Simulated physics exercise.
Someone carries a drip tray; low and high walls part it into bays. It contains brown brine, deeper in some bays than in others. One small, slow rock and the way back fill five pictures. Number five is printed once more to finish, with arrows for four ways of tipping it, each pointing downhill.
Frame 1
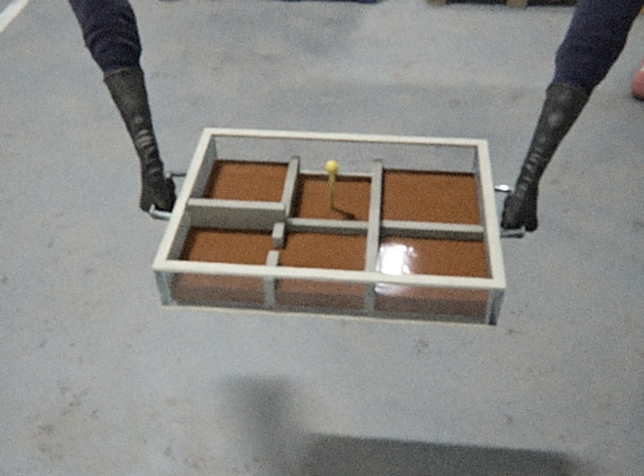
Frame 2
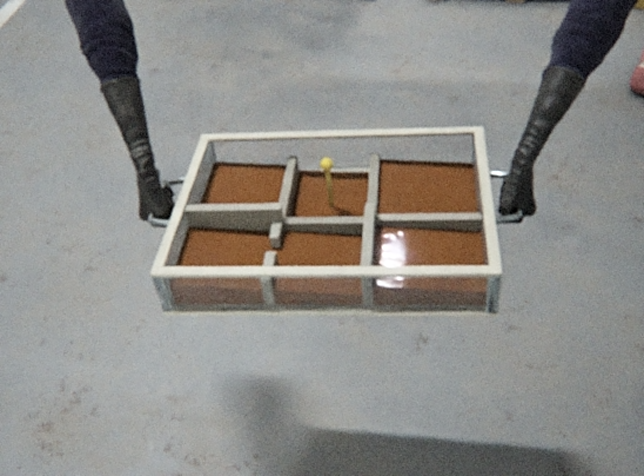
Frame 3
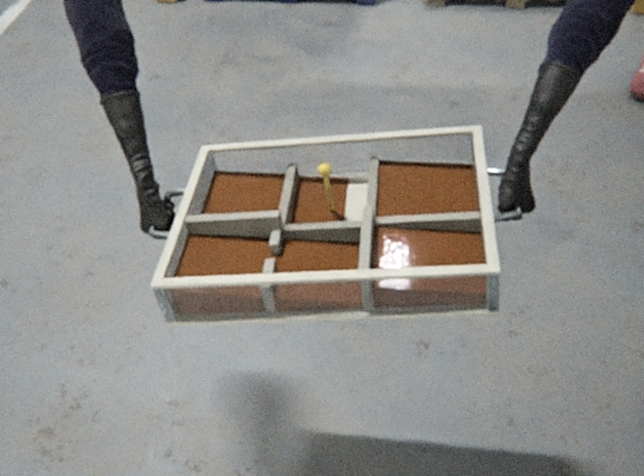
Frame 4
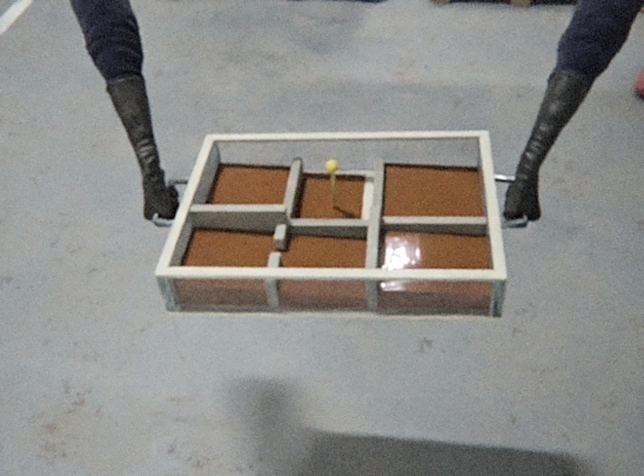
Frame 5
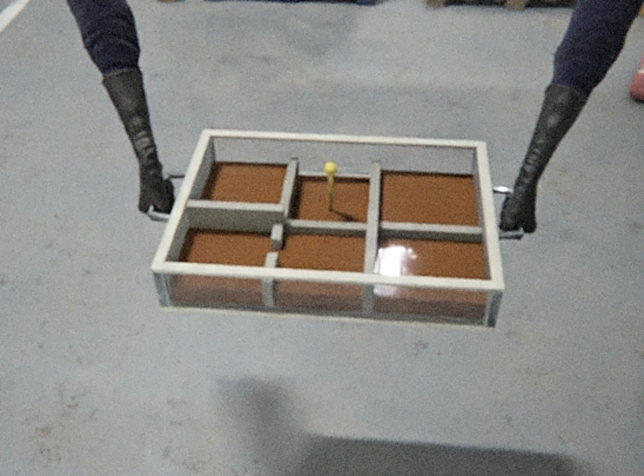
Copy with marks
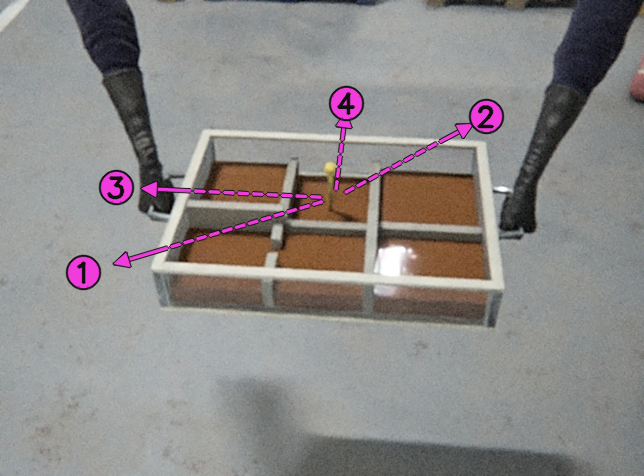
A divided tray of brown stuff with a yellow-topped peg, held at both ends by two dark-gloved hands, tilted slightly down to the left, then eased back until it was level again.
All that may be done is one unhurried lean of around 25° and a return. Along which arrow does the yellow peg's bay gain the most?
Direction 4.
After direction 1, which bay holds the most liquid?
The back left bay.
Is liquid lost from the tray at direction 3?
Yes, some is lost.
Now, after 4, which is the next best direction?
It is 3.
In magenta, 1 ends at (119, 262); 2 ends at (467, 126); 3 ends at (147, 188); 4 ends at (345, 117).
With 1, about 5 % of the liquid ends in the peg's bay; about 19 % goes over the rim.
With 2, about 6 % of the liquid ends in the peg's bay; about 44 % goes over the rim.
With 3, about 10 % of the liquid ends in the peg's bay; about 8 % goes over the rim.
With 4, about 19 % of the liquid ends in the peg's bay; nothing spills.
